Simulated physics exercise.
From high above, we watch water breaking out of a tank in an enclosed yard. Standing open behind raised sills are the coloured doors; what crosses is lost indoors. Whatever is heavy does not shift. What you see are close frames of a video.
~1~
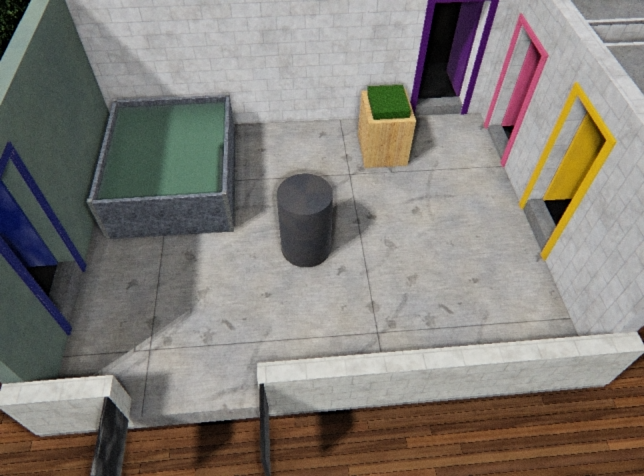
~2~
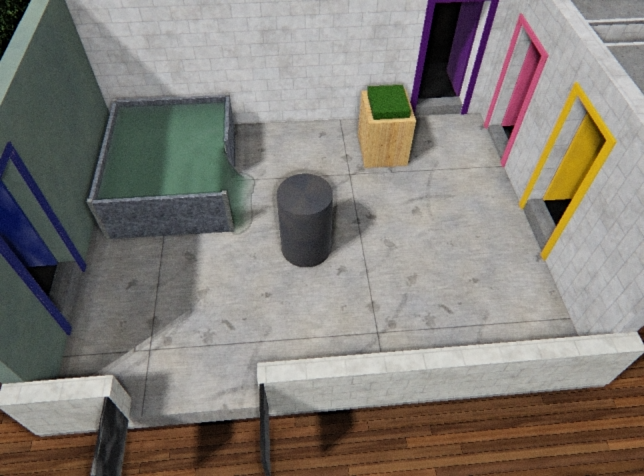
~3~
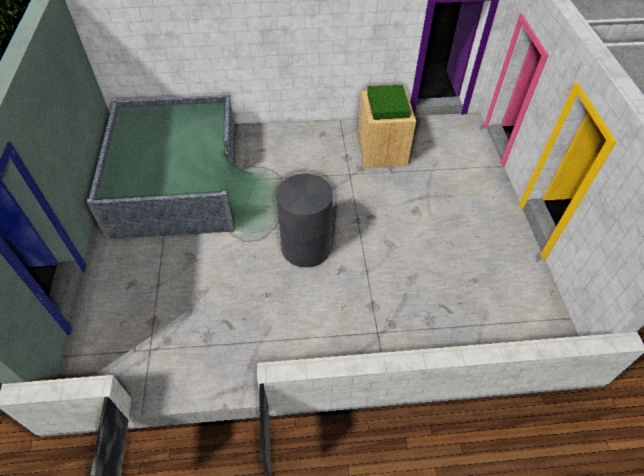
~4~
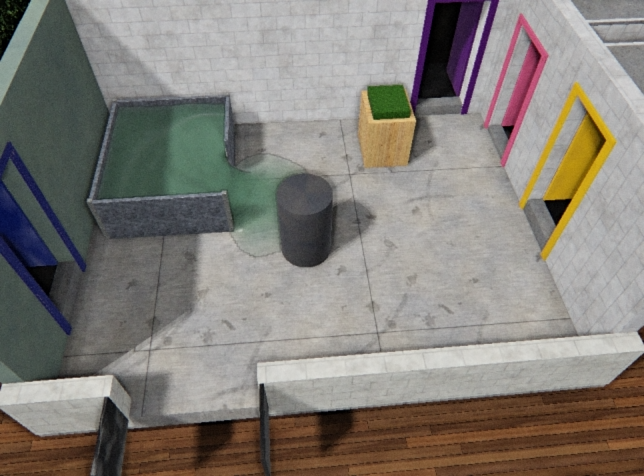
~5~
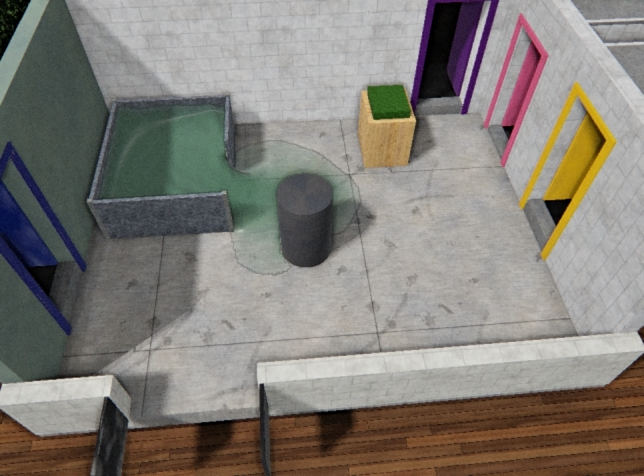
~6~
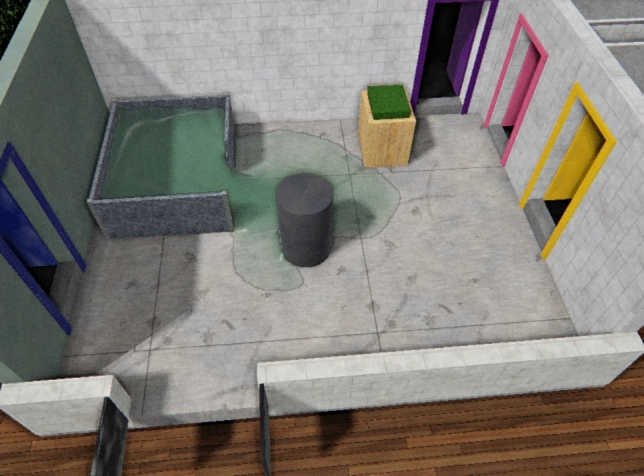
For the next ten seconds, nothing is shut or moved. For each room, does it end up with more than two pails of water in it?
Room by room: The pink door: Yes; the yellow door: No; the purple door: No; the blue door: No.
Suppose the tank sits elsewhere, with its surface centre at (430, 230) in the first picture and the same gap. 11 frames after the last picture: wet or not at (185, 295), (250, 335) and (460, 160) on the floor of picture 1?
Readings in order: No flood; flood; flood.
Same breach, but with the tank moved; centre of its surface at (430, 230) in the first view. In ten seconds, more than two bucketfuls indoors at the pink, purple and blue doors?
Pink door exceeds it; purple door exceeds it; blue door stays within it.
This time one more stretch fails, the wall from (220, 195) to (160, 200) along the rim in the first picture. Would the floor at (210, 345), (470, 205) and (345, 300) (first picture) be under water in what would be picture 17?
The first spot is soaked, the second spared and the third soaked.
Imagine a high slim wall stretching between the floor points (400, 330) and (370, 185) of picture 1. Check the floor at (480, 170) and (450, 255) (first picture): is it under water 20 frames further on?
As listed: Covered, dry.
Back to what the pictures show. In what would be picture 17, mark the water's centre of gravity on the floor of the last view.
The balance point is around (266, 192).
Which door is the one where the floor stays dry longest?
My answer: The one in blue.
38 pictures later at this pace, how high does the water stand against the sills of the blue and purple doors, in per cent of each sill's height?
The first comes to about 0 percent, the second to about 60 percent.
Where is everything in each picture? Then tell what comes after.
Still water in the water tank at (167, 148), in the first picture.
Water pours out at (229, 192) and has run to (243, 176), in the second picture.
Water pours out at (229, 193) and has run to (272, 175), in the third picture.
The front is at a hidden place, out from the gap at (229, 193), in the fourth picture.
The front is at (351, 186), out from the gap at (229, 194), in the fifth picture.
The front is at (394, 199), out from the gap at (229, 193), in the sixth picture.
A moment on, water covers 40 % of the floor; the pink door not reached, the yellow door wet at the sill, nothing in, the purple door not reached, the blue door not reached.
Next, water covers 60 % of the floor; the pink door under two buckets in, the yellow door wet at the sill, nothing in, the purple door wet at the sill, nothing in, the blue door not reached.
Then, water covers 70 % of the floor; the pink door over two buckets in, the yellow door under two buckets in, the purple door wet at the sill, nothing in, the blue door not reached.
Later, water covers 80 % of the floor; the pink door far over two buckets in, the yellow door under two buckets in, the purple door wet at the sill, nothing in, the blue door not reached.
In the end, water covers 95 % of the floor; the pink door far over two buckets in, the yellow door under two buckets in, the purple door wet at the sill, nothing in, the blue door wet at the sill, nothing in.
